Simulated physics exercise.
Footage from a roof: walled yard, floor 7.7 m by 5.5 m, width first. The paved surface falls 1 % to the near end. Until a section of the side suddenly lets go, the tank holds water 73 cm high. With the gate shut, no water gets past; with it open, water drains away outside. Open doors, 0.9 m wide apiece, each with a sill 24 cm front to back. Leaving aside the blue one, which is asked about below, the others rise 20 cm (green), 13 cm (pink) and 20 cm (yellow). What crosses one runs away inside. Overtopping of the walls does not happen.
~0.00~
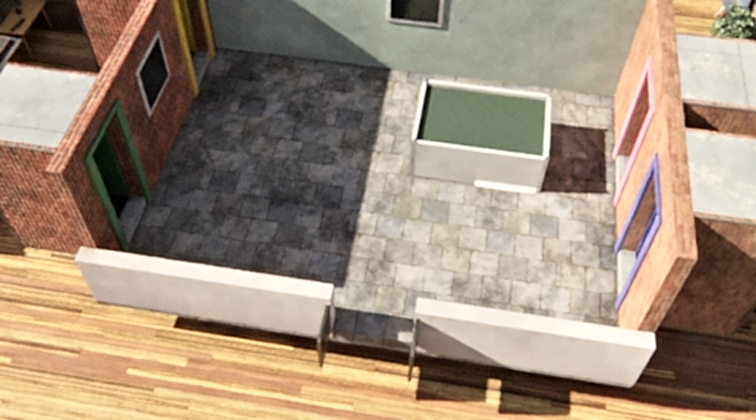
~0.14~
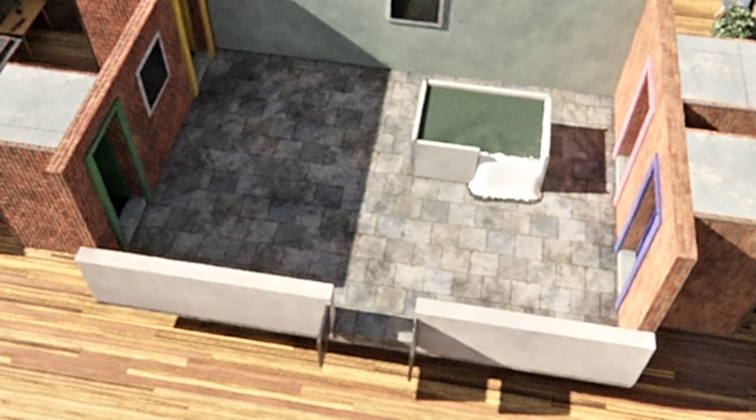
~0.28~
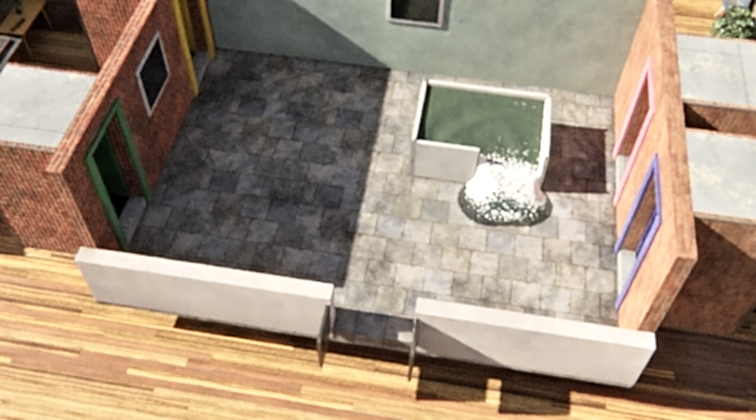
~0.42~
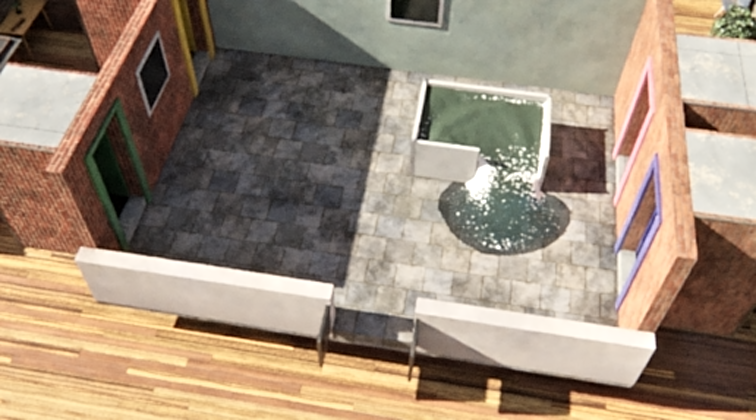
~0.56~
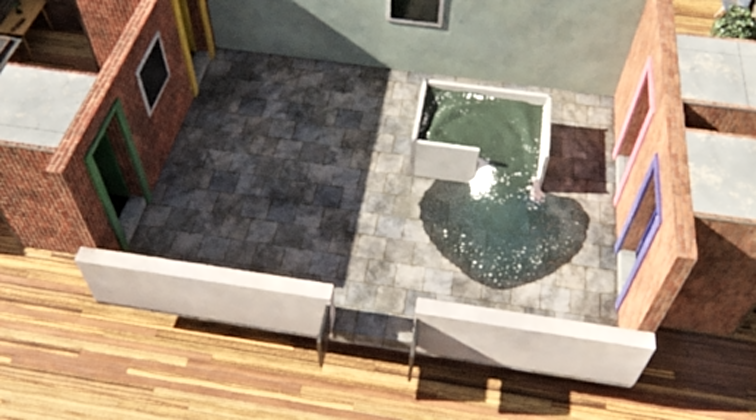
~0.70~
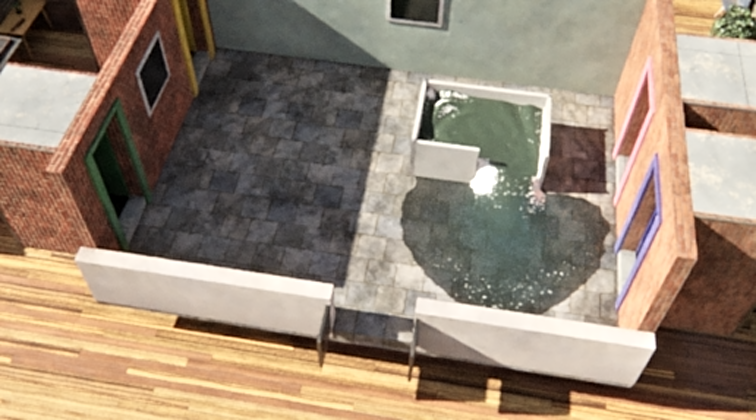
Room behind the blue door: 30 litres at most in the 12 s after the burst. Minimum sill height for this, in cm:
16 cm, roughly.
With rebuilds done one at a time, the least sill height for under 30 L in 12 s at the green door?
I'd raise green to close to 8.0 cm.
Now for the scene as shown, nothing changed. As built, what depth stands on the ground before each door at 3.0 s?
Centimetres: Green = 0, pink = 1, yellow = 0, blue = 21.
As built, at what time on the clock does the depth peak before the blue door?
The level tops out around 3.0 s.
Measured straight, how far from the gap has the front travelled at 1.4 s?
Reach: Approx. 3.6 m.
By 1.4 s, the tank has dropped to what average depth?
It averages close to 44 centimetres.
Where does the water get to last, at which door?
Final door: Yellow.
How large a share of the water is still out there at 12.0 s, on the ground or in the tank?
I'd estimate some 82 in a hundred.
After 1.4 s water covers 25 % of the floor, deepest (38 cm) near (512, 191); 12 cm at the blue door, 0 litres in over its 16 cm sill.
After 3.0 s water covers 30 % of the floor, deepest (26 cm) near (540, 275); 21 cm at the blue door, 13 litres in over its 16 cm sill.
After 12.0 s water covers 95 % of the floor, deepest (8 cm) near (170, 290); 6 cm at the blue door, 28 litres in over its 16 cm sill.
At the blue door as built, the water arrived by 0.9 s and peaked near 21 cm at 3.0 s.
Run again over the same 12 s with other heights there, 42 litres in over 14.5 cm, 7 litres over 19.5 cm. The limit of 30 litres is kept from about 16 cm up.
